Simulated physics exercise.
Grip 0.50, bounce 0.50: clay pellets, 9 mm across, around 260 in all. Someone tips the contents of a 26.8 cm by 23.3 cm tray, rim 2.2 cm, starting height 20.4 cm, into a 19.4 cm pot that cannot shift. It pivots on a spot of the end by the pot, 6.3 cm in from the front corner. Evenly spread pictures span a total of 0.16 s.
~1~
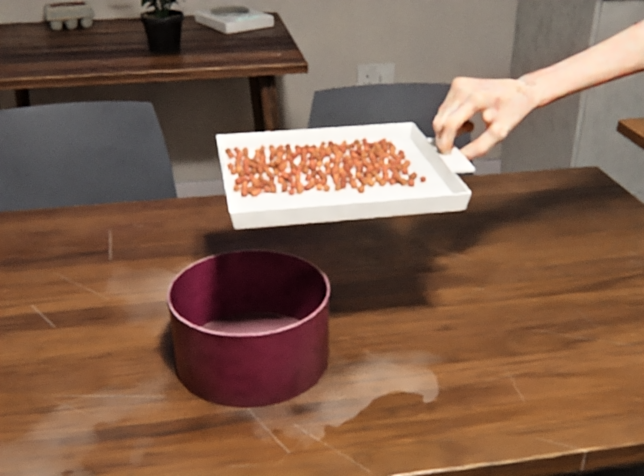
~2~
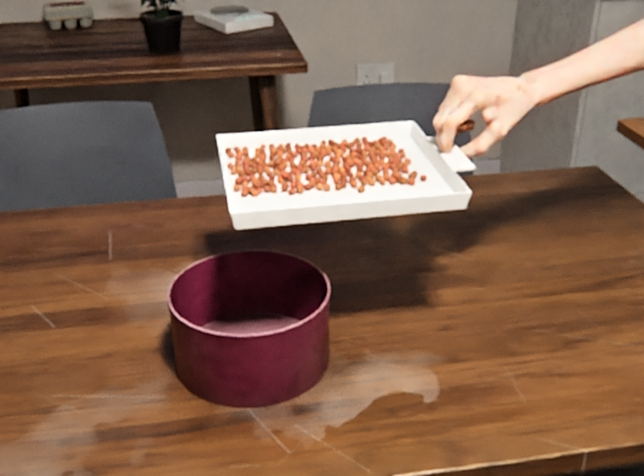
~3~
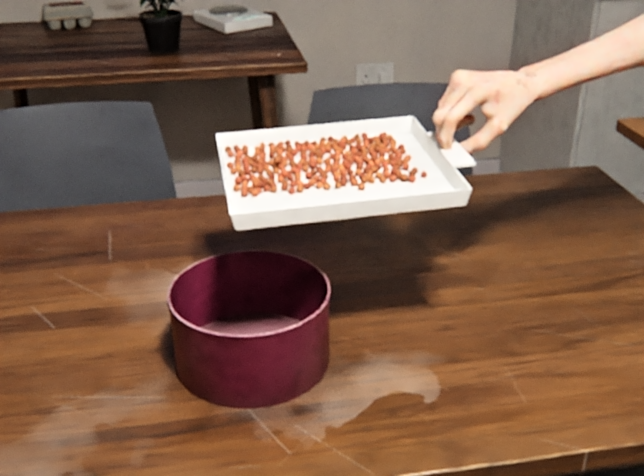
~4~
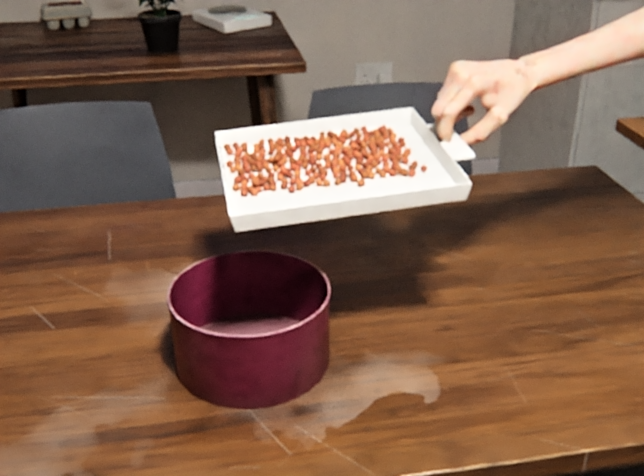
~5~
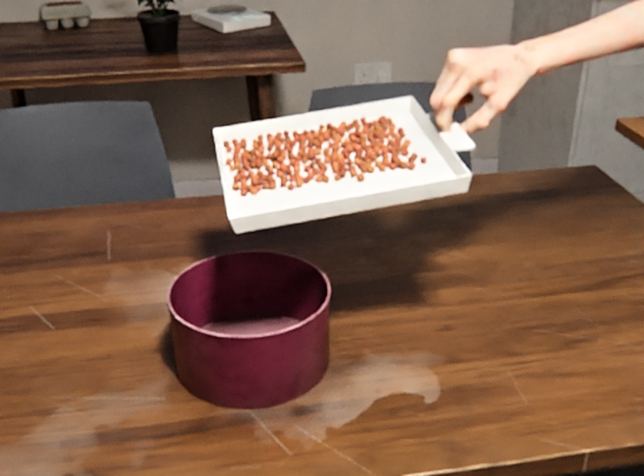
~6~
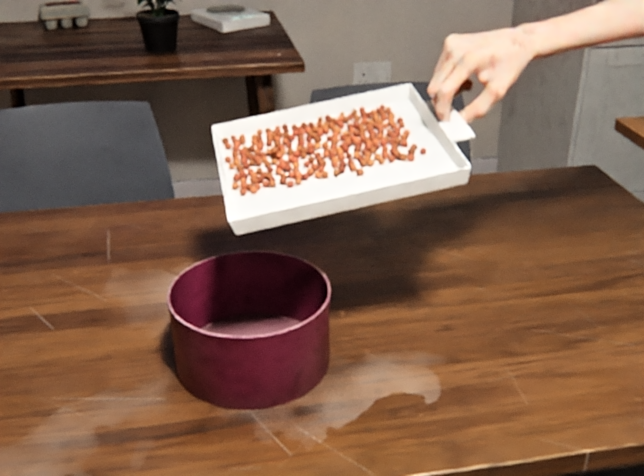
A hand holding a white tray of small reddish-brown pellets above a wooden table keeps it level at first, then gradually raises its right end into a slight leftward tilt beside a dark red pot, the pellets staying on the tray.
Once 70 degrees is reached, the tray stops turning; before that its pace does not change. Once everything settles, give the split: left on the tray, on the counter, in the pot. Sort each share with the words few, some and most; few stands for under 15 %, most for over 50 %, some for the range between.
The shares come out as follows. Tray: Most. Counter: Few. Pot: Some.
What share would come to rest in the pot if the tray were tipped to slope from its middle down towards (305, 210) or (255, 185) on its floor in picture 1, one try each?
That would be close to 35 per cent, then close to 10 per cent.
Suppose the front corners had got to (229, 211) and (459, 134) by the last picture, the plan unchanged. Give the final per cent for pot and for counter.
Pot 5; counter 45.
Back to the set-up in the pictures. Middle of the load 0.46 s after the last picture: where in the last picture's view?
I reckon close to (243, 168).
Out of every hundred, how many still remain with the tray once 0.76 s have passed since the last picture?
Roughly 65 per cent.
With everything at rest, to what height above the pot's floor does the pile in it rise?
Close to 1.5 cm up.
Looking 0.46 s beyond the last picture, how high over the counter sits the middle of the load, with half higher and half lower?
Roughly 26 centimetres, give or take.
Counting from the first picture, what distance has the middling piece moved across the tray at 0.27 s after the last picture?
By then it sits near 3 cm from where it began.
Then, 0.27 s after the last picture, tilt 40 degrees; the tray holds 100 %, the pot 0 %.
Then, 0.46 s after the last picture, tilt 60 degrees; the tray holds 100 %, the pot 0 %.
Then, 0.76 s after the last picture, tilt 70 degrees; the tray holds 65 %, the pot 20 %.
In the end, tray 60 %, counter 10 %, pot 30 %.
